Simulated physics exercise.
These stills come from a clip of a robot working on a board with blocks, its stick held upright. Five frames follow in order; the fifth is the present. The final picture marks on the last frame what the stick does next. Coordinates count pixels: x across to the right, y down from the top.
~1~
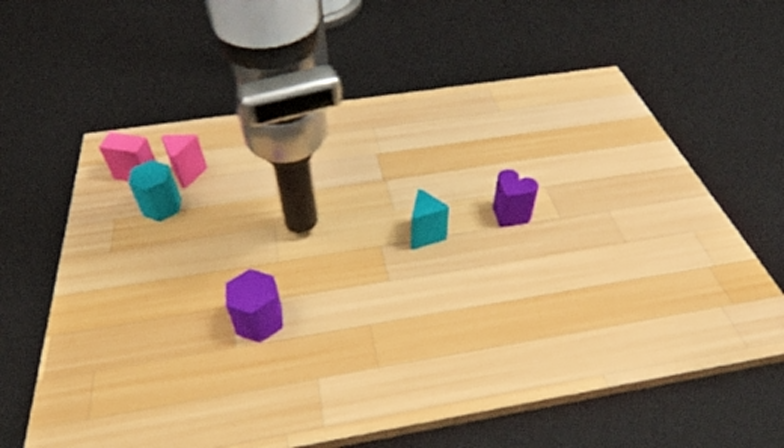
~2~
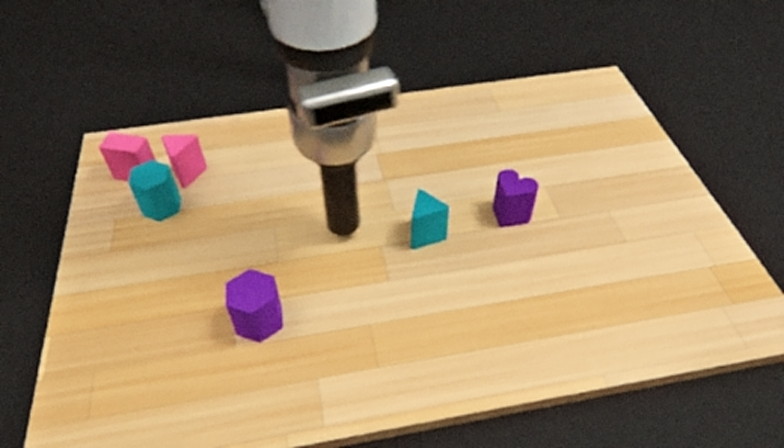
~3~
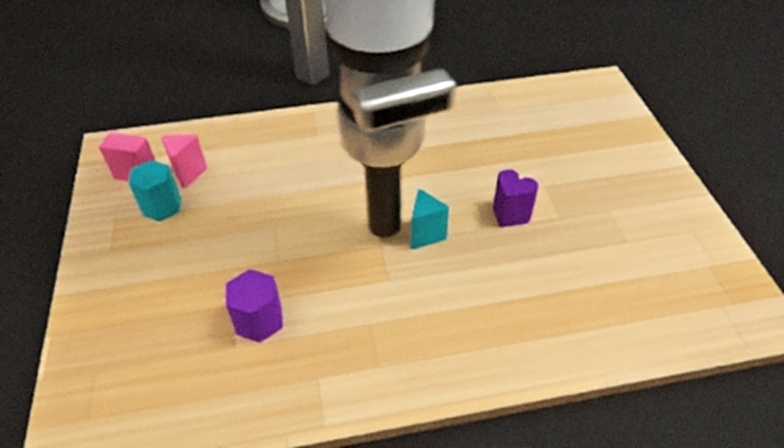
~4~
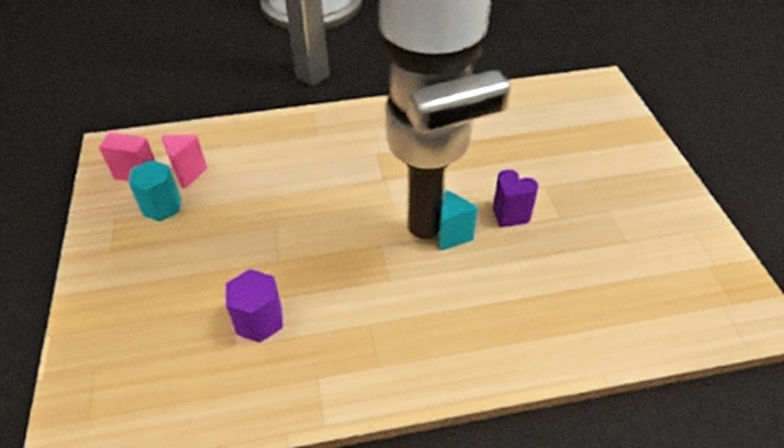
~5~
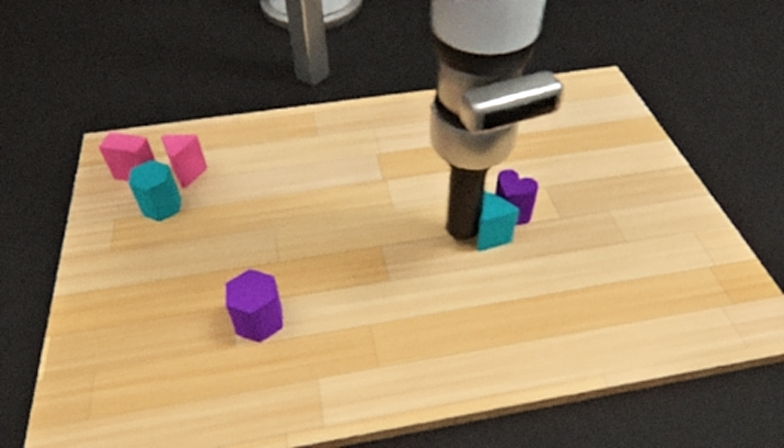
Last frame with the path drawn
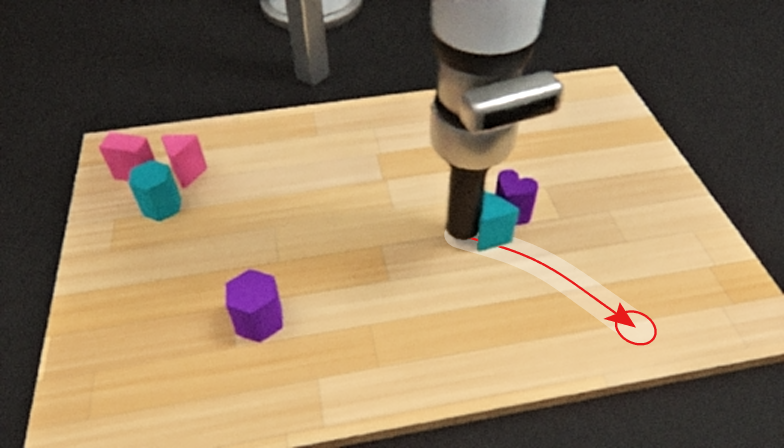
We see a robot arm with a dark stick move right across a wooden board of pink, turquoise and purple blocks, reach the turquoise three-sided block, and push it right until it is beside the purple heart.
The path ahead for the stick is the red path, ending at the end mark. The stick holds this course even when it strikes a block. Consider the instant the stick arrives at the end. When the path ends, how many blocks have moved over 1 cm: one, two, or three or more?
That push would leave one block displaced by more than about 1 cm.
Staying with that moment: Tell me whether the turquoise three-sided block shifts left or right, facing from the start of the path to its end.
That block drifts left.
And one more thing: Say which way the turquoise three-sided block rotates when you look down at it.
The twist is anticlockwise.
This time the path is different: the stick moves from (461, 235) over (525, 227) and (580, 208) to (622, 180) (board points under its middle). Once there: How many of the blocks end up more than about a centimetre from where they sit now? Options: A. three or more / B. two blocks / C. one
(B)
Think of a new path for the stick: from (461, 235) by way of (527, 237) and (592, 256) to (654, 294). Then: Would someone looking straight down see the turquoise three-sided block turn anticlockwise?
Short answer: Yes.
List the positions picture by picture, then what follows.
In the first picture, stick tip (301, 221); block tops, turquoise three-sided block (427, 204); purple heart (516, 182).
In the second picture, stick (344, 223); blocks unchanged.
In the third picture, stick (384, 225); blocks unchanged.
In the fourth picture, stick (424, 226); turquoise three-sided block (456, 205).
In the fifth picture, stick (462, 227); turquoise three-sided block (496, 206); purple heart (516, 182).
Path on the board, from (461, 235) by way of (550, 268) to (636, 328).
The first path, step by step. One third of the way, stick (524, 246); turquoise three-sided block (557, 213), turned 40° anticlockwise.
Two thirds of the way, stick (582, 279); turquoise three-sided block (567, 213), turned 60° anticlockwise.
At the end, stick (640, 320); turquoise three-sided block (567, 213), turned 60° anticlockwise; purple heart in place.
